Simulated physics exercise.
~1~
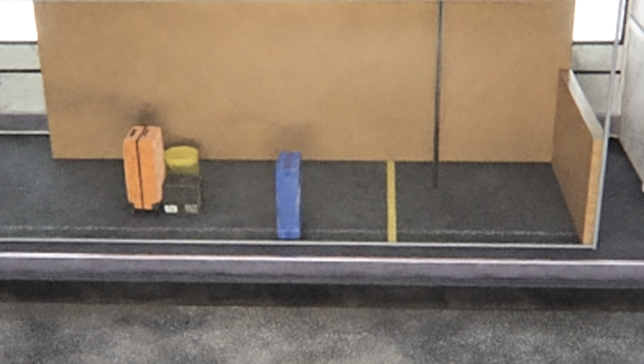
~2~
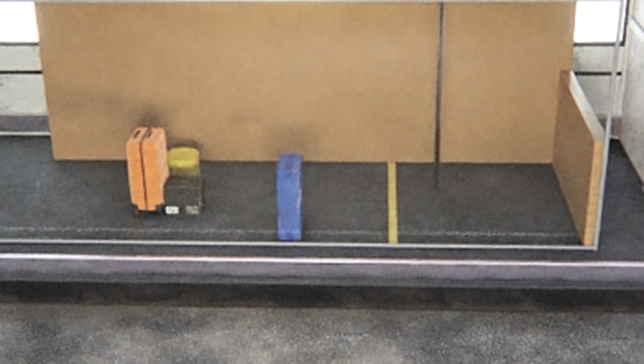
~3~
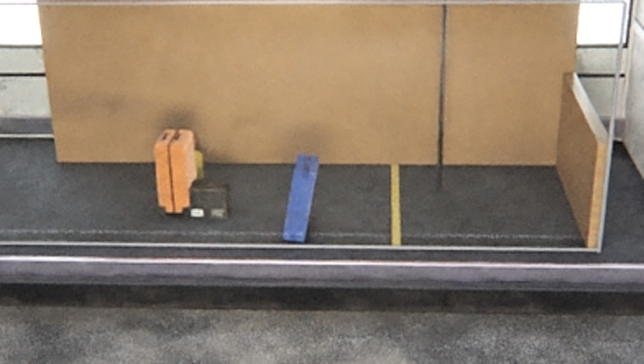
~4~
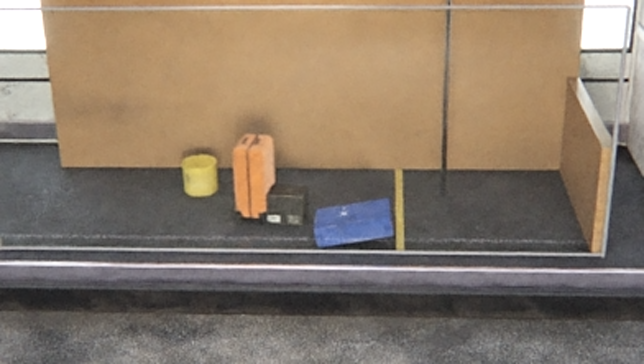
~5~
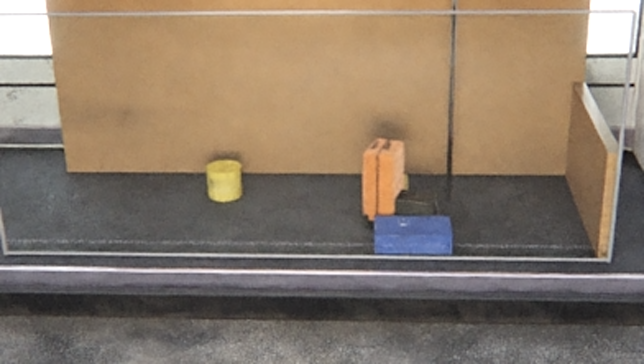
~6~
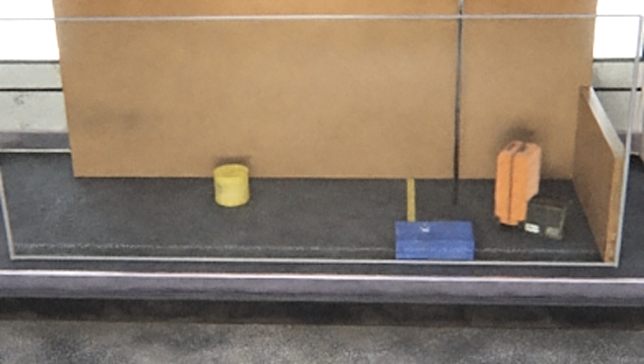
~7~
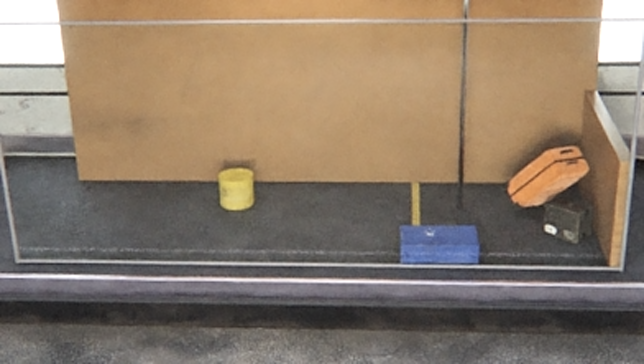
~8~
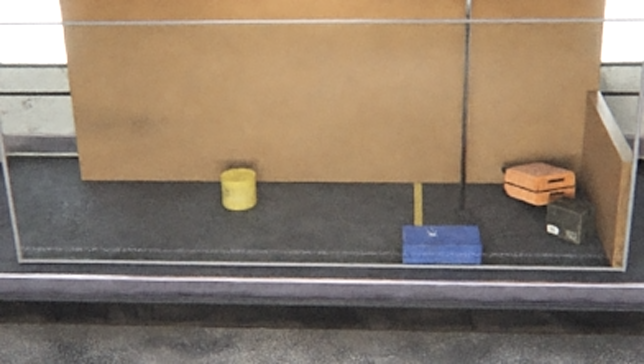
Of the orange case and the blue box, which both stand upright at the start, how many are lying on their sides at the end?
Two of them are lying on their sides at the end, the orange case and the blue box.
